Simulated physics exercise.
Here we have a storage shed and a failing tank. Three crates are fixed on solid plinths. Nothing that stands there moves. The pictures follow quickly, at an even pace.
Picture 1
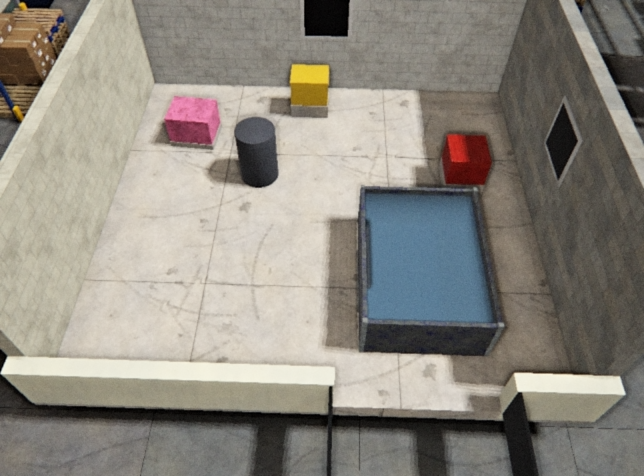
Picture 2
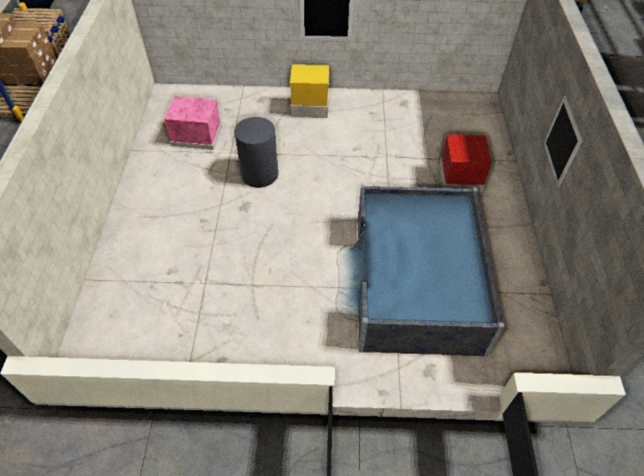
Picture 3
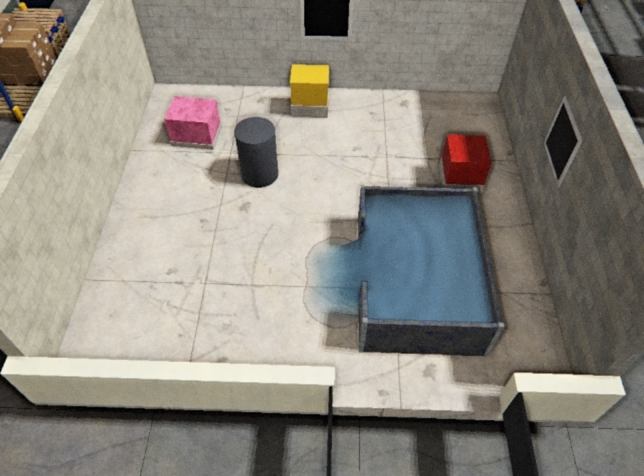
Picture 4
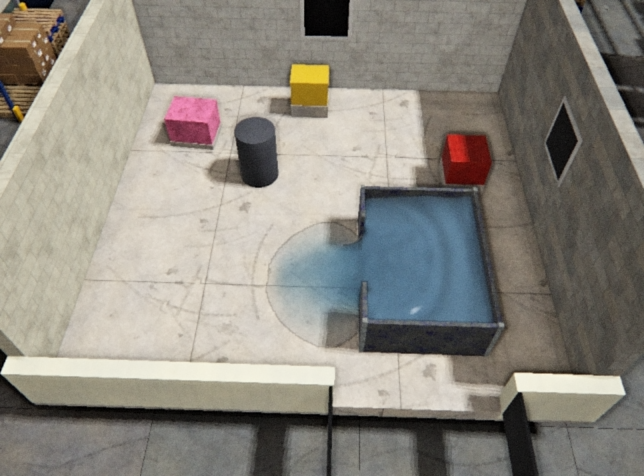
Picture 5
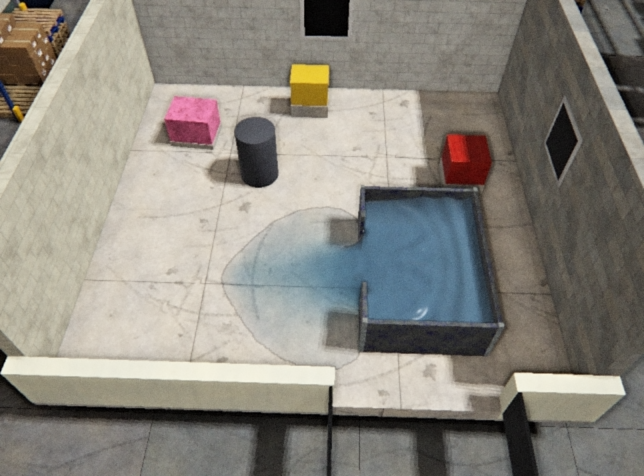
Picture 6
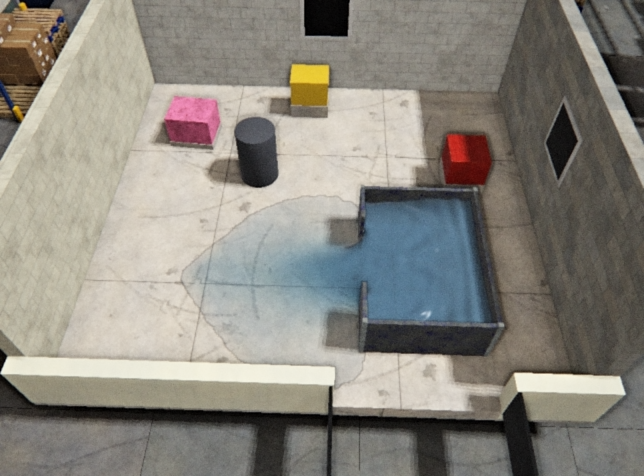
A blue-filled, dark-walled rectangular tank stands at the right of a roofless, block-walled storage shed with a pale concrete floor, seen from high above the open front. A red box sits behind it, a yellow box near the back wall, and a dark grey cylinder and pink box farther left. The tank's left side opens and water pours out, spreading leftward in a widening, thinning sheet, while the camera stays still.
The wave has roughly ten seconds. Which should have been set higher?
In the end: The pink crate is soaked; the red crate keeps dry; the yellow crate keeps dry.
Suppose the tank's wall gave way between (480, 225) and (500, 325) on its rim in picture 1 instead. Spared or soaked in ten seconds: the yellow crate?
Then: Yellow is spared.
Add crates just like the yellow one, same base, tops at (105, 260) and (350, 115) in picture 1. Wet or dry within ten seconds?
In that order: Ends up wet, keeps dry.
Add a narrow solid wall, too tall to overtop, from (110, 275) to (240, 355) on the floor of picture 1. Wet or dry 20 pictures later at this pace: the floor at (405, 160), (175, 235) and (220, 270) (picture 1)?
In that order: Dry, awash, awash.
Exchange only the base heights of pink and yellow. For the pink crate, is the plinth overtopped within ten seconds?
My reading: Pink remains dry.
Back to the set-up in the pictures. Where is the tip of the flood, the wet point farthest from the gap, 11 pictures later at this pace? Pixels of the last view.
Close to (139, 132).
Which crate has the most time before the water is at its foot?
I say the red crate.
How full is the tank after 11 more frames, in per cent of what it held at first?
Near 52 in a hundred.
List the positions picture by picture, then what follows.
The tank at (424, 253) is whole and still, in the first frame.
Water pours out at (363, 271) and has run to (349, 314), in the second frame.
Water pours out at (363, 272) and has run to (314, 310), in the third frame.
Water pours out at (363, 273) and has run to (272, 295), in the fourth frame.
The front is at (228, 284), out from the gap at (363, 272), in the fifth frame.
Water pours out at (363, 272) and has run to (187, 280), in the sixth frame.
A moment on, water covers 35 % of the floor; the pink crate not reached, the red crate not reached, the yellow crate not reached.
Next, water covers 40 % of the floor; the pink crate water round its plinth, the red crate not reached, the yellow crate not reached.
Then, water covers 45 % of the floor; the pink crate water round its plinth, the red crate not reached, the yellow crate water round its plinth.
Later, water covers 65 % of the floor; the pink crate water round its plinth, the red crate not reached, the yellow crate water round its plinth.
In the end, water covers 95 % of the floor; the pink crate was topped, the red crate stayed above the water, the yellow crate stayed above the water.
